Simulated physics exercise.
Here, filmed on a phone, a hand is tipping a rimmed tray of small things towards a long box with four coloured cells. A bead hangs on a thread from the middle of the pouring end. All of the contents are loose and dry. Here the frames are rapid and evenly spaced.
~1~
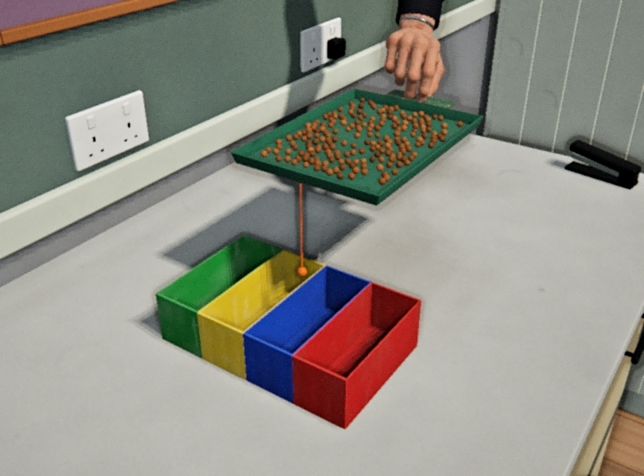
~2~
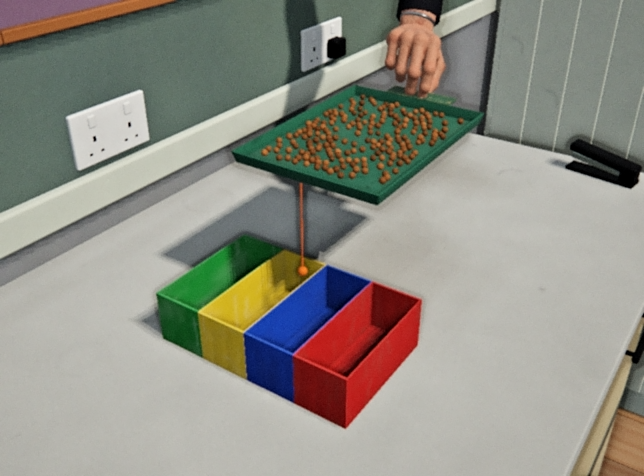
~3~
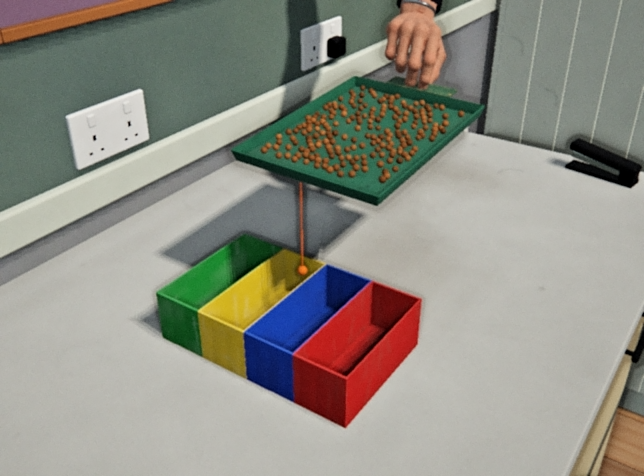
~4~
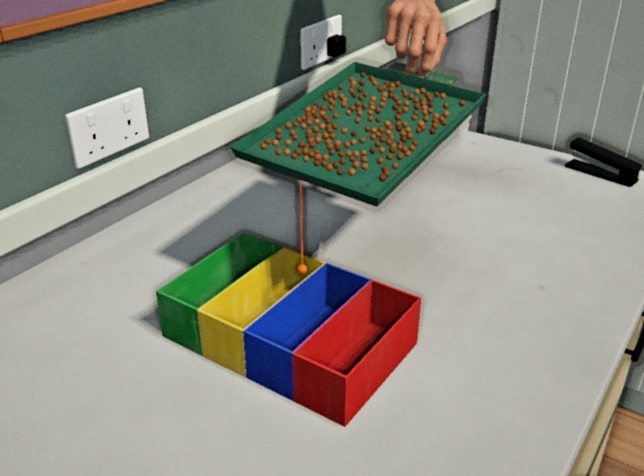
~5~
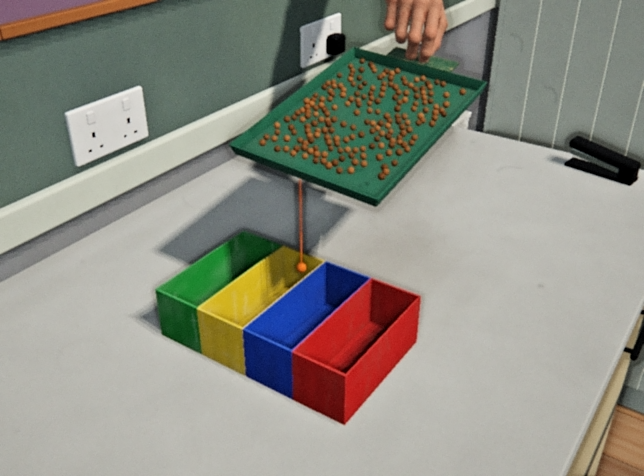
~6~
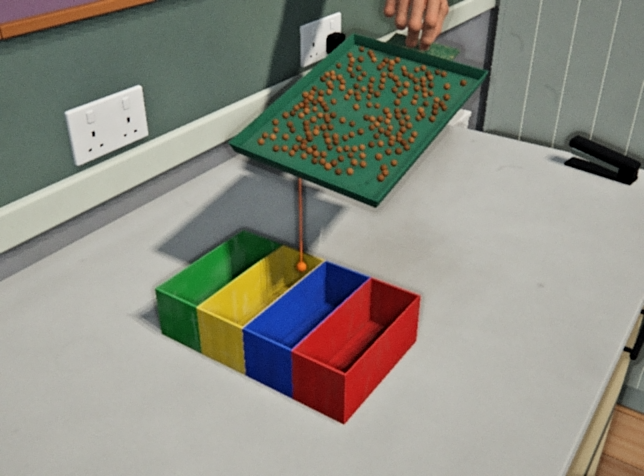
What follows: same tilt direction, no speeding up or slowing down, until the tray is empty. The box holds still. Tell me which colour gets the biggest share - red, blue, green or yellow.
The biggest share goes to red.
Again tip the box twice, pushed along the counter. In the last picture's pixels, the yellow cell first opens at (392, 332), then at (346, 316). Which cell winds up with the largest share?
The first placement favours the green one, while the second favours yellow.
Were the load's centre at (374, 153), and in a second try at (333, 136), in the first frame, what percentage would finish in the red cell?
From the first start you get 80 in a hundred, from the second 60 in a hundred.
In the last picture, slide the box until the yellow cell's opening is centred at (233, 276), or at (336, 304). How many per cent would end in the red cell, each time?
60 % and 0 %.
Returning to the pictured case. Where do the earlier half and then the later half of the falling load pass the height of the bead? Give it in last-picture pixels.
I'd place the first part at (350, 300) and the rest at (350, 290).
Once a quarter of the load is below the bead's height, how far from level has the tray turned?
It has tipped about 85 degrees.
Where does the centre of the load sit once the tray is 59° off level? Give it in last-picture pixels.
The load's middle is around (350, 184).
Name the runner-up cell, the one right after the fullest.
The runner-up is the blue one.
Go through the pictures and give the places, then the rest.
In the first frame, corners of the pouring end at (236, 151) and (377, 193), level; middle of the load at (357, 136), cereal balls; bead on its thread at (302, 272); green cell at (179, 321); yellow cell at (222, 342); blue cell at (269, 364); red cell at (319, 387).
In the second frame, corners of the pouring end at (236, 151) and (378, 193), level; middle of the load at (358, 133).
In the third frame, corners of the pouring end at (236, 149) and (377, 194), tipped barely, lowest at the right corner; middle of the load at (358, 128).
In the fourth frame, corners of the pouring end at (235, 146) and (377, 195), tipped a little, lowest at the right corner; middle of the load at (357, 121).
In the fifth frame, corners of the pouring end at (234, 143) and (376, 196), tipped a little, lowest at the right corner; middle of the load at (357, 113).
In the sixth frame, corners of the pouring end at (233, 142) and (376, 198), tipped clearly, lowest at the right corner; middle of the load at (356, 107); green cell at (179, 316); yellow cell at (222, 337); blue cell at (268, 359); red cell at (319, 382).
Soon after the last picture, tray tipped steeply; most on the tray; a small part in the red cell; a stray few in the blue cell; a small part falling or outside the box.
A little later, tray tipped right over; a small part on the tray; about half in the red cell; about a quarter in the blue cell; a stray few in the yellow cell; about a quarter falling or outside the box.
Later still, tray tipped past a quarter turn; about two thirds in the red cell; about a third in the blue cell; a stray few in the yellow cell; a stray few falling or outside the box.
At rest, tray tipped past a quarter turn; about two thirds in the red cell; about a third in the blue cell; a stray few in the yellow cell; none in the green cell; a stray few outside the box.
